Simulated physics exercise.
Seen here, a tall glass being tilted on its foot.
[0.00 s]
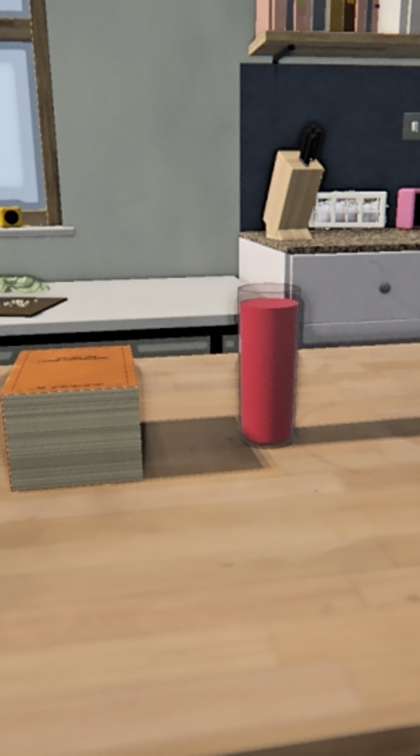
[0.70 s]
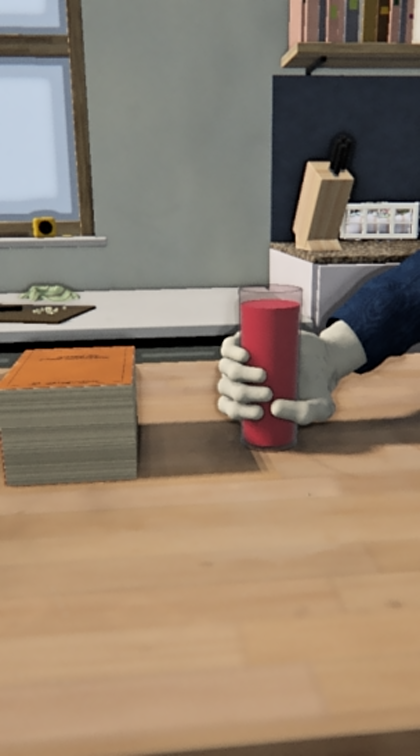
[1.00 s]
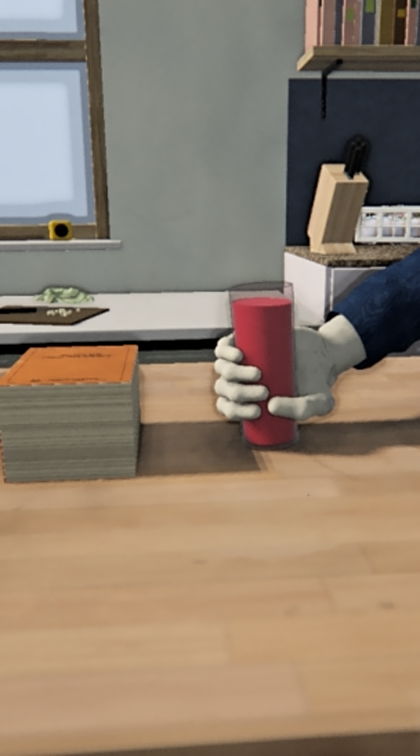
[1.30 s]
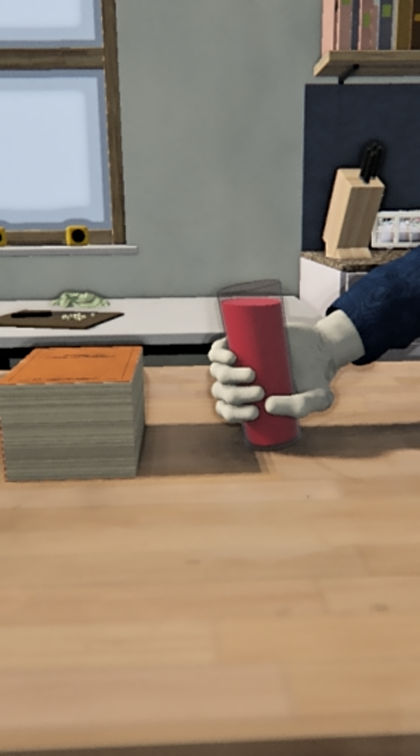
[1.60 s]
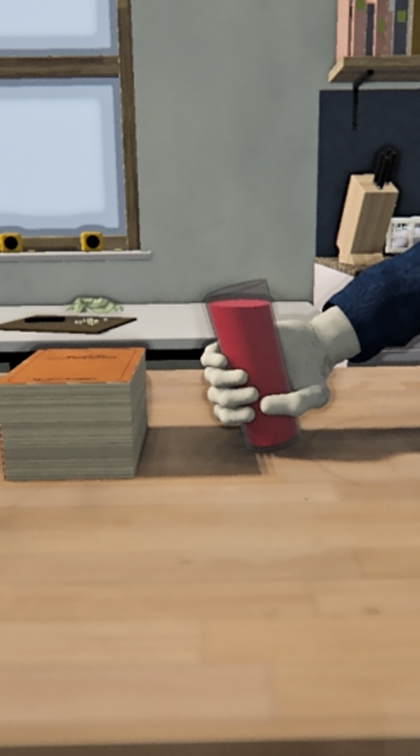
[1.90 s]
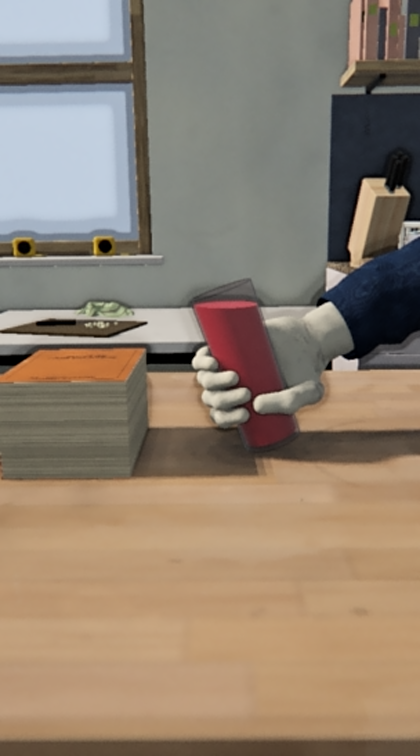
A tall clear glass nearly full of red liquid stands right of centre on a pale wooden counter, seen from just above counter height in a kitchen. A thick book with an orange cover sits at left, with a window, a knife block and shelved books behind. A pale hand in a dark blue sleeve grips the glass from the right and steadily tilts its top leftward towards the book, while the camera shifts and the background slides right.
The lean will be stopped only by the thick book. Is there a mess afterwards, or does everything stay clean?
Some escapes.
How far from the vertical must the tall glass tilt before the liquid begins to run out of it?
Angle: Approx. 35°.
After 2.5 s, the tall glass leans by about 30°; all is still inside.
After 3.1 s, the tall glass leans by about 45°; a puddle lies under it; nearly all of the squash is inside.
After 4.5 s, the tall glass leans by about 50°, against the thick book; a puddle lies under it; nearly all of the squash is inside.
